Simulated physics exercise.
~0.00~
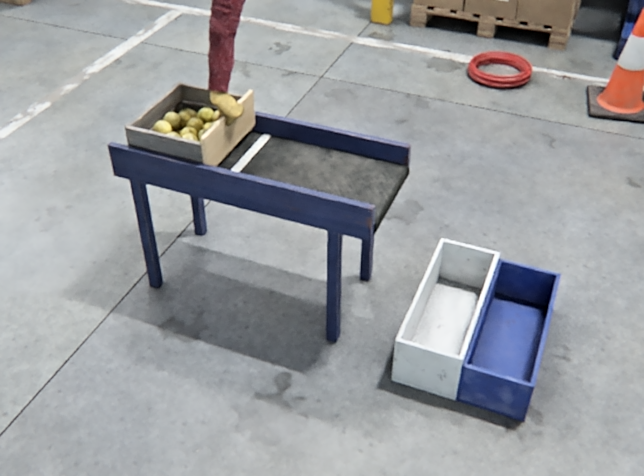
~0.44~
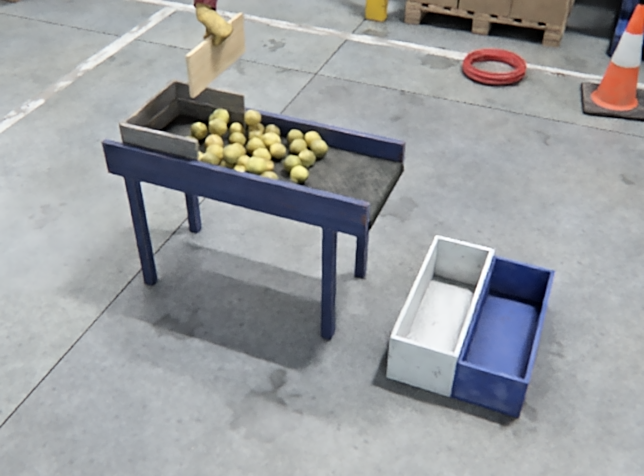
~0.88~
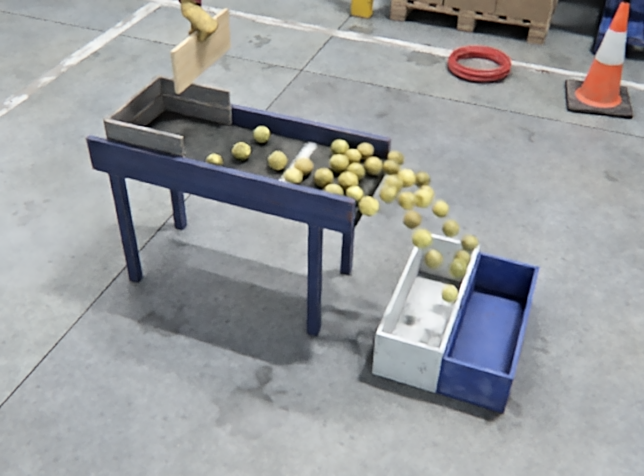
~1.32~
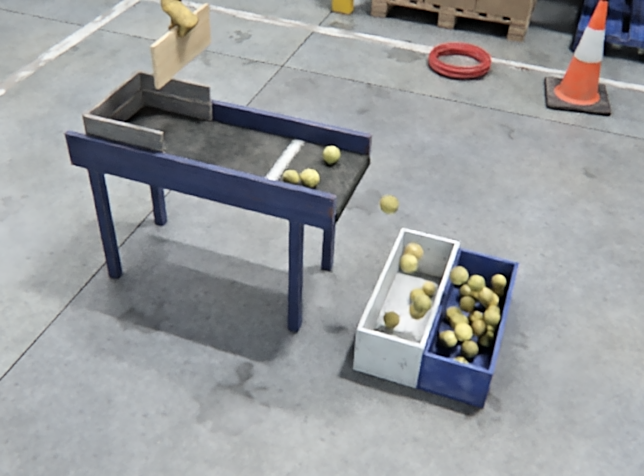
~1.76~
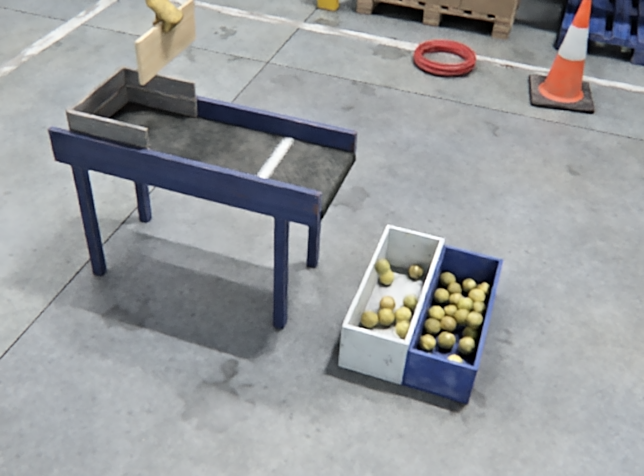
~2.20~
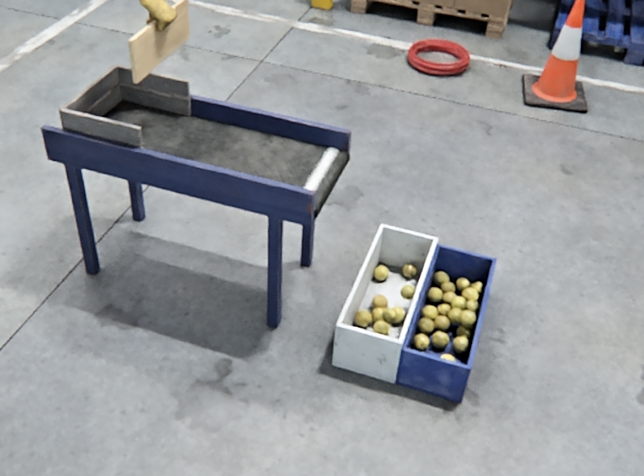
A blue-sided conveyor table with a dark belt stands on a grey concrete floor, seen from above at an angle, with a white box and a blue box side by side at its lower right. A red-sleeved arm in a yellow glove lifts a wooden gate from the grey pen at the left end, and yellow apples spill out. The belt carries them right, its white stripe moving along. They pour off the end in a stream, dropping into both boxes, while a few stragglers follow. Finally the belt is empty, and the blue box holds more apples than the white one.
